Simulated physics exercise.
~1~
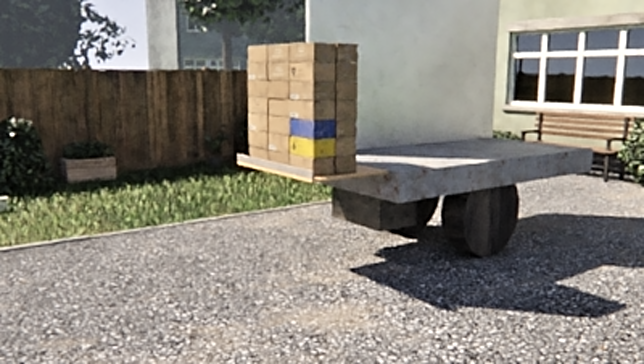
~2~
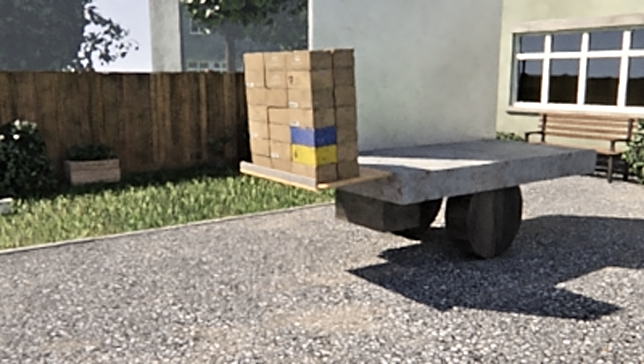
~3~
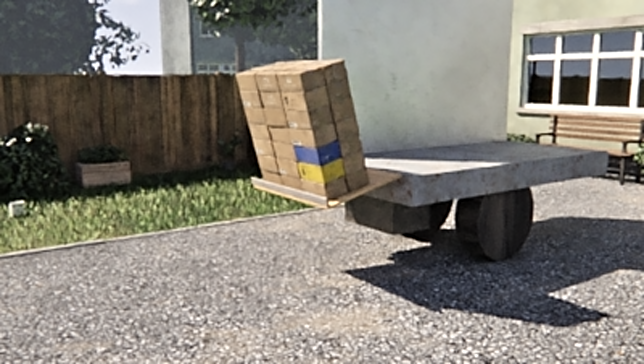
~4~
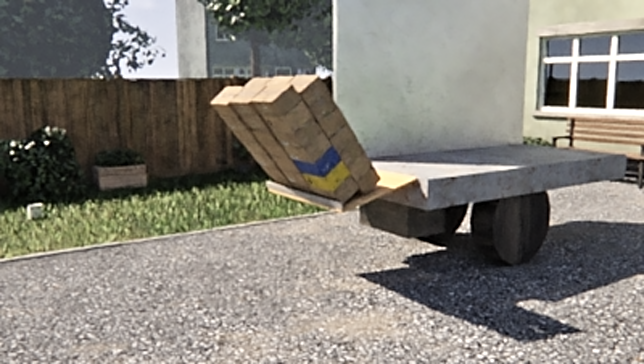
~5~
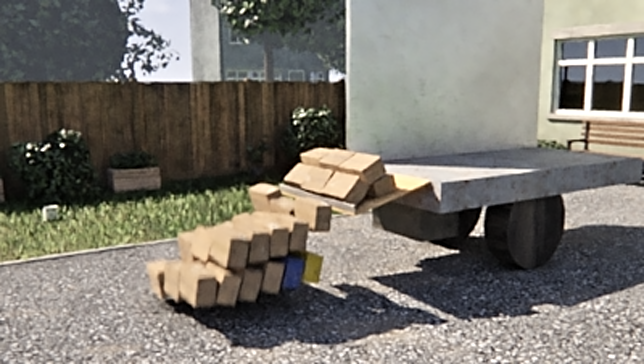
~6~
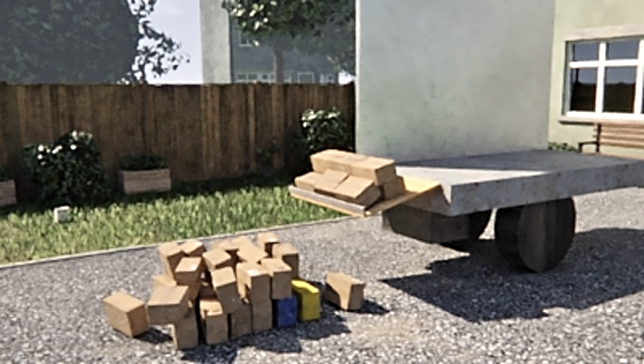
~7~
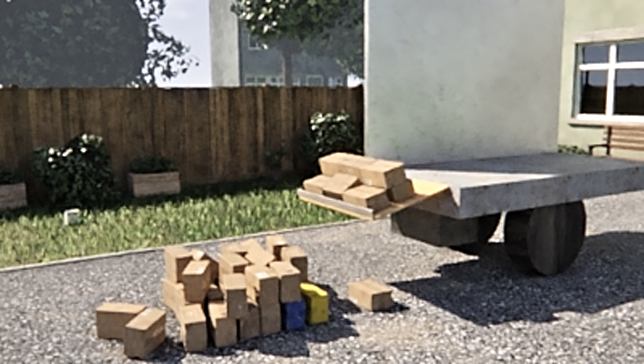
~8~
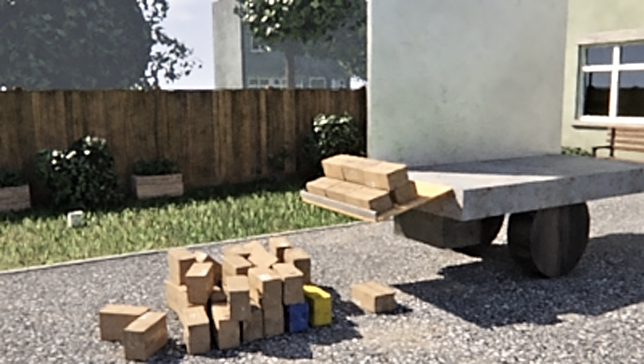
The video shows a stack of cardboard boxes, including a blue and a yellow one, on a platform behind a flat trailer. The platform tilts down and the stack leans left and topples, leaving most boxes heaped on the gravel and a few lying on the sloping platform.
